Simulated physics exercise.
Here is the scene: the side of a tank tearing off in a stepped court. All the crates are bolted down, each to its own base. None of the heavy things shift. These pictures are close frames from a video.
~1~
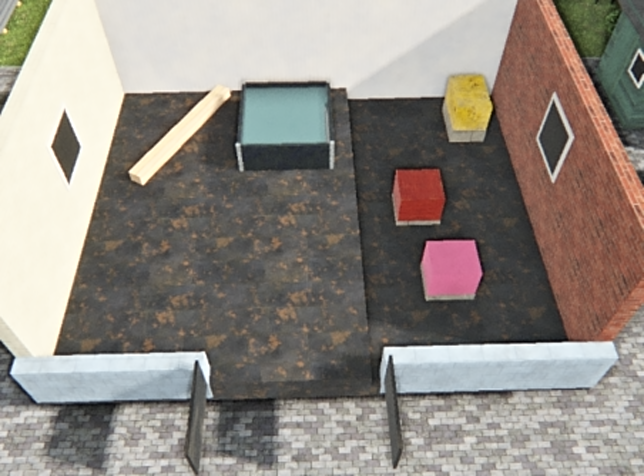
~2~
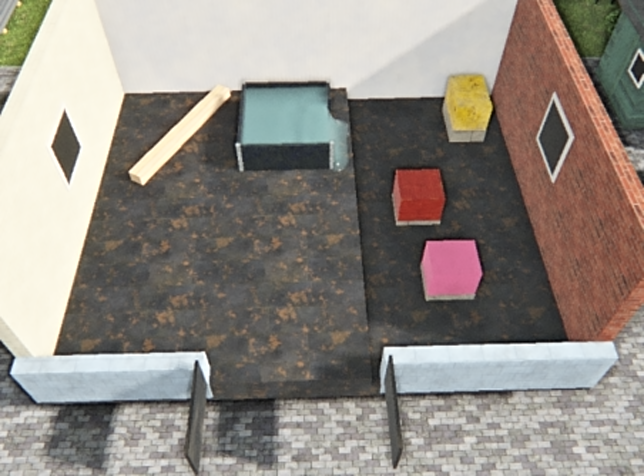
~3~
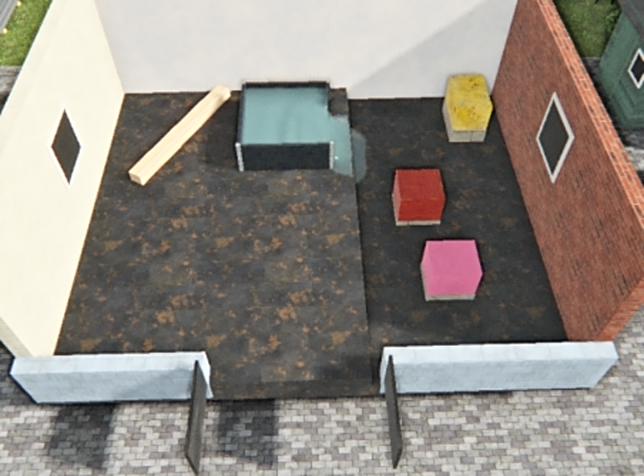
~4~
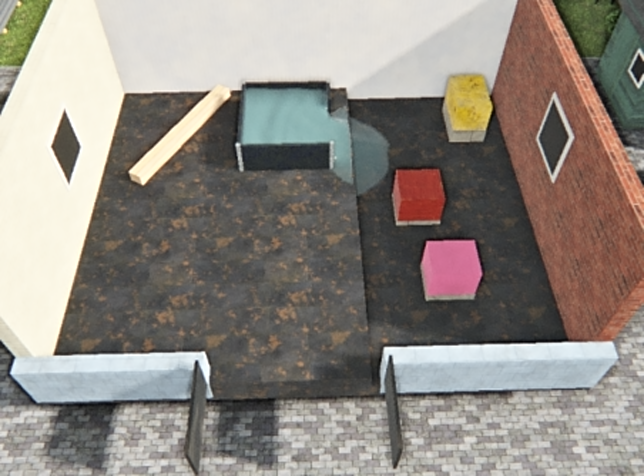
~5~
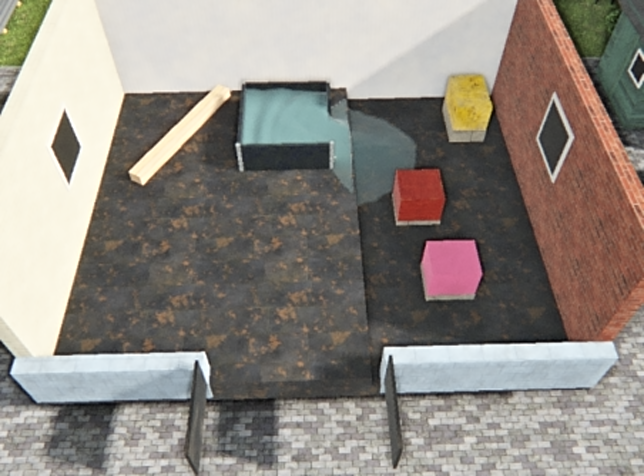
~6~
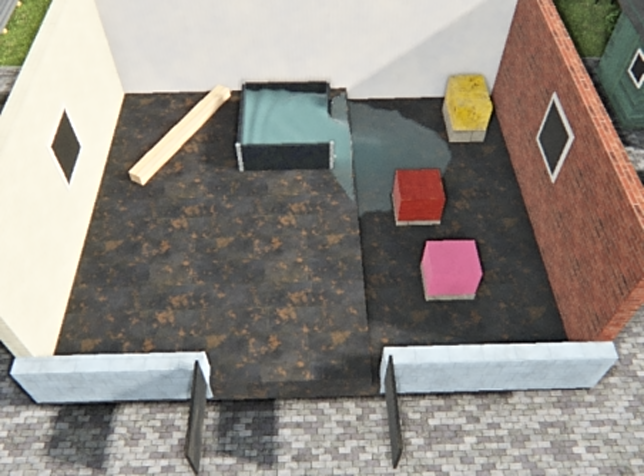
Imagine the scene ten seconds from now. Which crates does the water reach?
The red crate is hit, the pink crate is spared, the yellow crate is spared.
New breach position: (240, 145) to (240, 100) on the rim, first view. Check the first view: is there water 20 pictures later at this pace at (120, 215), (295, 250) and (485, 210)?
As listed: Flooded, clear, free of water.
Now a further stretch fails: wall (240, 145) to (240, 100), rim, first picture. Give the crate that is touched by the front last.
That would be the red-painted one.
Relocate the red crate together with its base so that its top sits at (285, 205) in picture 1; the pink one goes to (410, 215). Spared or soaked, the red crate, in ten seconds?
As for the red crate, it keeps clear.
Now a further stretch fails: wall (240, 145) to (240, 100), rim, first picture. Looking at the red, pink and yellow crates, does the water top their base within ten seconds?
Then the red crate is untouched, the pink crate is untouched and the yellow crate is untouched.
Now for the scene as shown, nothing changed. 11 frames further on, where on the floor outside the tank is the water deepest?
I'd put it around (506, 162).
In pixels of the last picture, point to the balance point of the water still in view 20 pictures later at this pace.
I reckon somewhere around (395, 167).
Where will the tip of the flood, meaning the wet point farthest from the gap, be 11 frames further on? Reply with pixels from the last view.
Estimated pixel: (538, 264).
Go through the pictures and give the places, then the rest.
Still water in the tank at (286, 115), in the first picture.
The front is at (338, 122), out from the gap at (329, 138), in the second picture.
Water pours out at (329, 139) and has run to (356, 133), in the third picture.
Water pours out at (329, 139) and has run to (385, 145), in the fourth picture.
Water pours out at (329, 139) and has run to (410, 142), in the fifth picture.
The front is at (447, 154), out from the gap at (329, 139), in the sixth picture.
A moment on, water covers 20 % of the floor; the red crate water round its plinth, the pink crate not reached, the yellow crate water round its plinth.
Next, water covers 25 % of the floor; the red crate water round its plinth, the pink crate water round its plinth, the yellow crate water round its plinth.
Then, water covers 35 % of the floor; the red crate water round its plinth, the pink crate water round its plinth, the yellow crate water round its plinth.
Later, water covers 40 % of the floor; the red crate water round its plinth, the pink crate water round its plinth, the yellow crate water round its plinth.
In the end, water covers 40 % of the floor; the red crate was topped, the pink crate stayed above the water, the yellow crate stayed above the water.
